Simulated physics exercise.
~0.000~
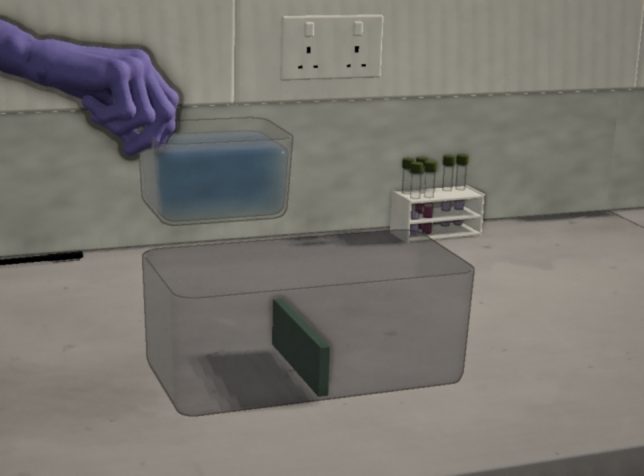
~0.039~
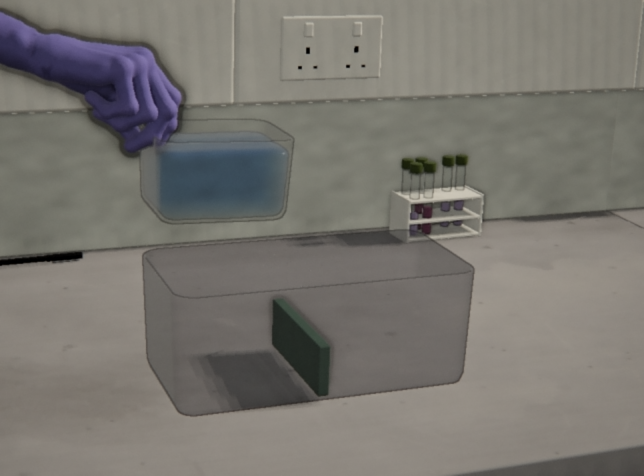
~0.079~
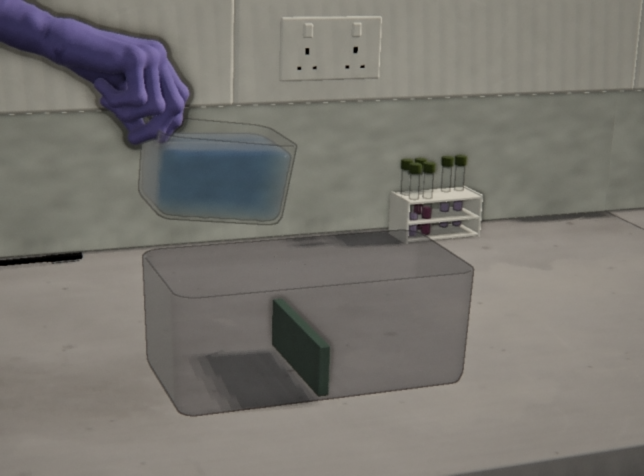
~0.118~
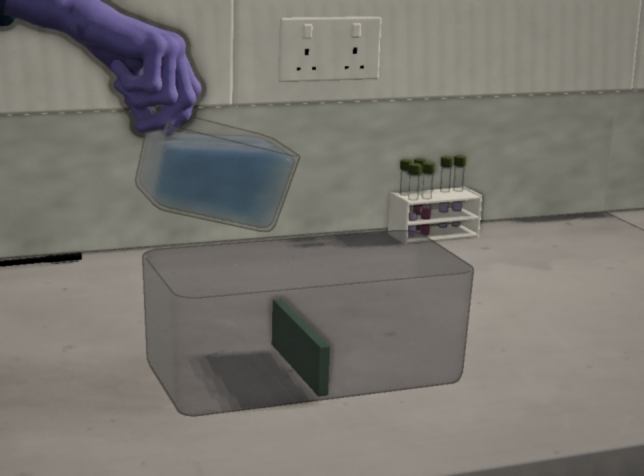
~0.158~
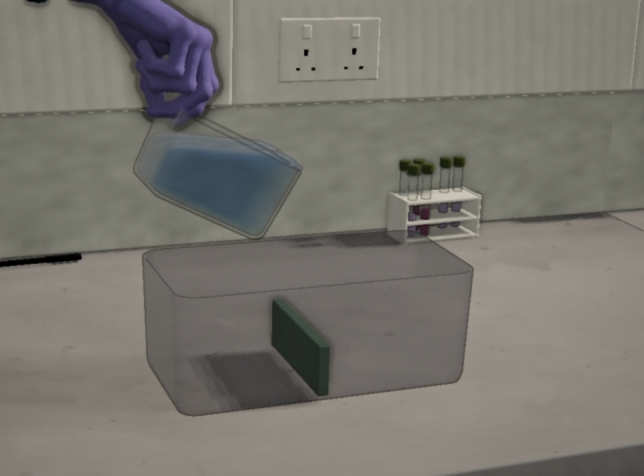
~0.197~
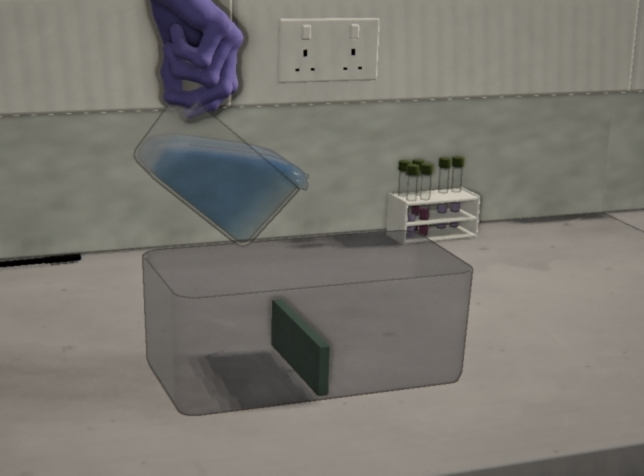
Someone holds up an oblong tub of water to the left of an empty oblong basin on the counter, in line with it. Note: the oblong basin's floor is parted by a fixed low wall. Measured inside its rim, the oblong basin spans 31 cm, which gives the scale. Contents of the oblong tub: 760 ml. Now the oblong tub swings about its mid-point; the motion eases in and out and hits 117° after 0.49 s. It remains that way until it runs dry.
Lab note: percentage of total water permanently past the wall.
Approx. 55 %.
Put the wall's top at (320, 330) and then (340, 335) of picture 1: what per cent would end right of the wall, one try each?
Respectively 35 and 30 %.
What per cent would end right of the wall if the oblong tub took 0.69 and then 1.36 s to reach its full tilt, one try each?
70 and 75 %.
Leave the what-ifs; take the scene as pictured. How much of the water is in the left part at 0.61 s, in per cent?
That share comes to around 36 in a hundred.
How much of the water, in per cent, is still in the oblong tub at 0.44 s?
Fraction remaining: Approx. 14 per cent.
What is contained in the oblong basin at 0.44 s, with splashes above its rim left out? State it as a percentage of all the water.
Some 68 per cent.
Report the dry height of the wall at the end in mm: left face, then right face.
Left side: Around 38 mm. Right side: Around 34 mm.
Then, 0.44 s in, the tilt is 113° and 13 per cent is still to pour, 17 is left of the wall and 50 right of it.
Then, 0.61 s in, the tilt is 117° and 1 per cent is still to pour, 36 is left of the wall and 55 right of it.
Then, 0.79 s in, the tilt is 117° and 0 per cent is still to pour, 41 is left of the wall and 56 right of it.
Then, 0.99 s in, the tilt is 117° and 0 per cent is still to pour, 43 is left of the wall and 55 right of it.
Finally, 43 per cent lies left of the wall, 55 right of it and 2 outside.
